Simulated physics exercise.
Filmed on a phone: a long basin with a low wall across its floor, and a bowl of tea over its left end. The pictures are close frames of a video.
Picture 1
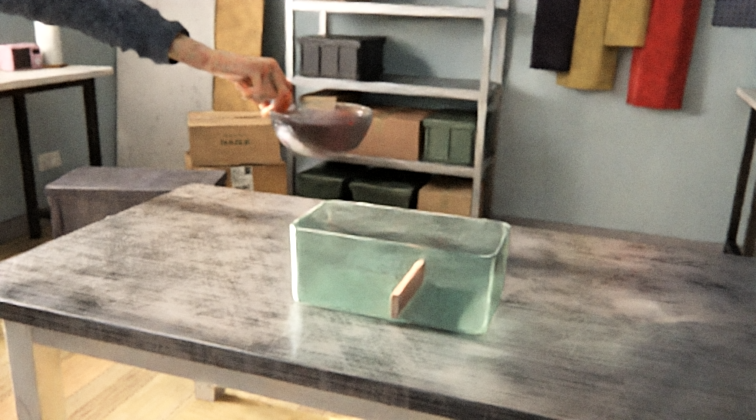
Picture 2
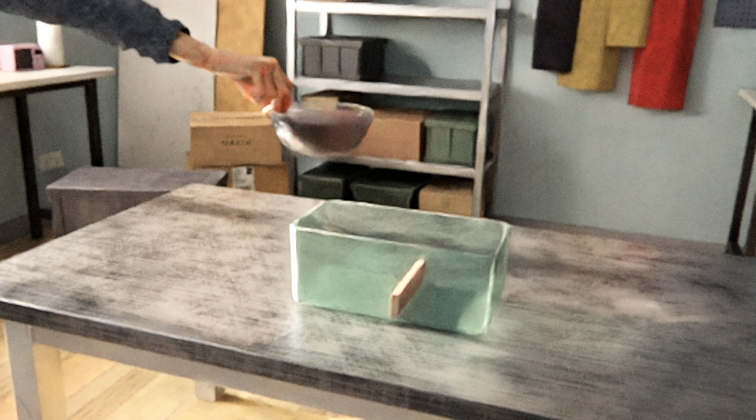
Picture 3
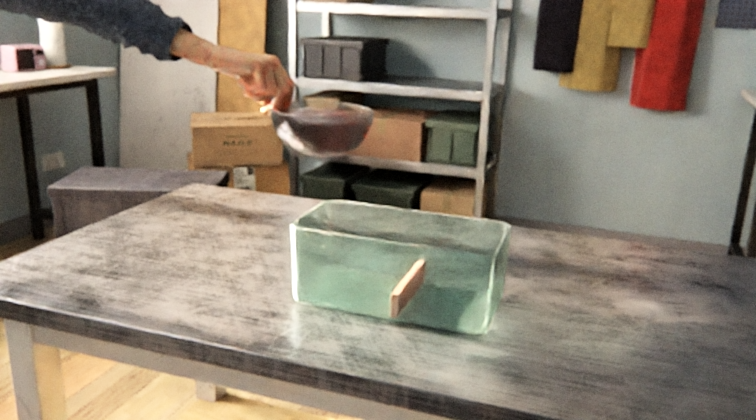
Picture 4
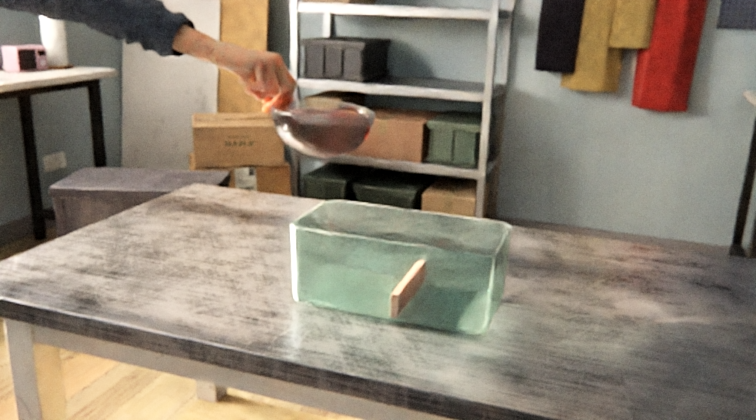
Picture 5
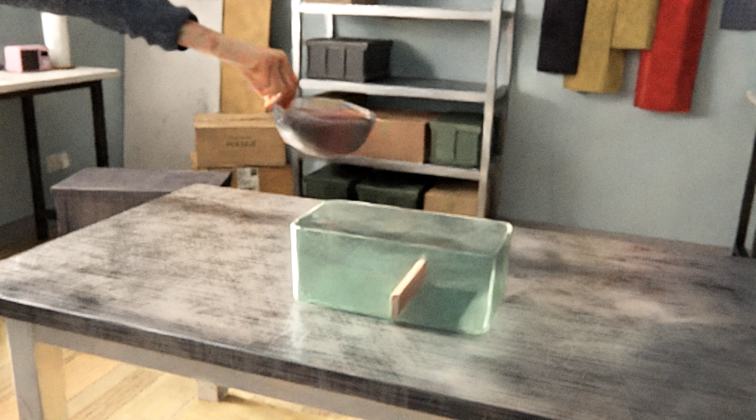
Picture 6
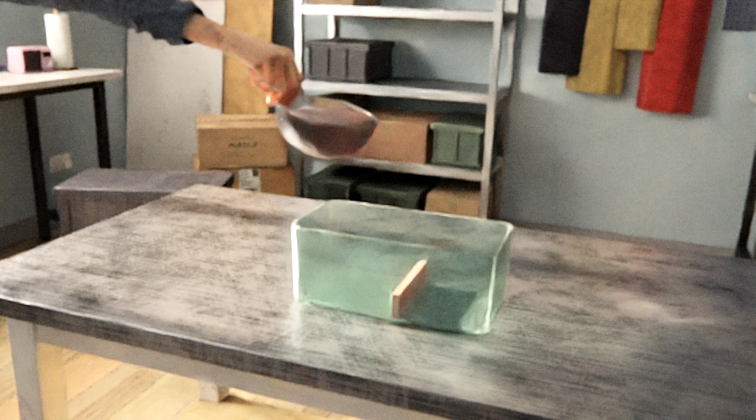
A hand held a see-through bowl of dark tea above the left end of a greenish glass basin with a low wall inside, keeping it nearly still before tilting it slightly to the right.
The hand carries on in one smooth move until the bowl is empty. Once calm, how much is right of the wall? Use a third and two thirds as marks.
In the end between a third and two thirds is right of the wall.
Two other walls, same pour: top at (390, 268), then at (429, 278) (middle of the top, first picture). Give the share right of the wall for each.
About 75 and 5 per cent.
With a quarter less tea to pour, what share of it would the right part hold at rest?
It comes to 25 per cent or so.
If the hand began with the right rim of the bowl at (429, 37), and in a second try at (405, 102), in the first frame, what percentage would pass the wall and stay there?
First some 70, then 80 per cent.
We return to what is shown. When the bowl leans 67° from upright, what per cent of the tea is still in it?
Close to 35 per cent.
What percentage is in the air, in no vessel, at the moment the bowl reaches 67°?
It comes to 40 per cent or so.
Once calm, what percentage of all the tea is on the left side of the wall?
Some 55 per cent.
A moment on, the tilt is 67° and 35 per cent is still to pour, 11 is left of the wall and 15 right of it.
Next, the tilt is 101° and 1 per cent is still to pour, 51 is left of the wall and 44 right of it.
Then the tilt is 106° and 0 per cent is still to pour, 55 is left of the wall and 44 right of it.
Later the tilt is 106° and 0 per cent is still to pour, 55 is left of the wall and 44 right of it.
In the end 55 per cent lies left of the wall, 44 right of it and 1 outside.
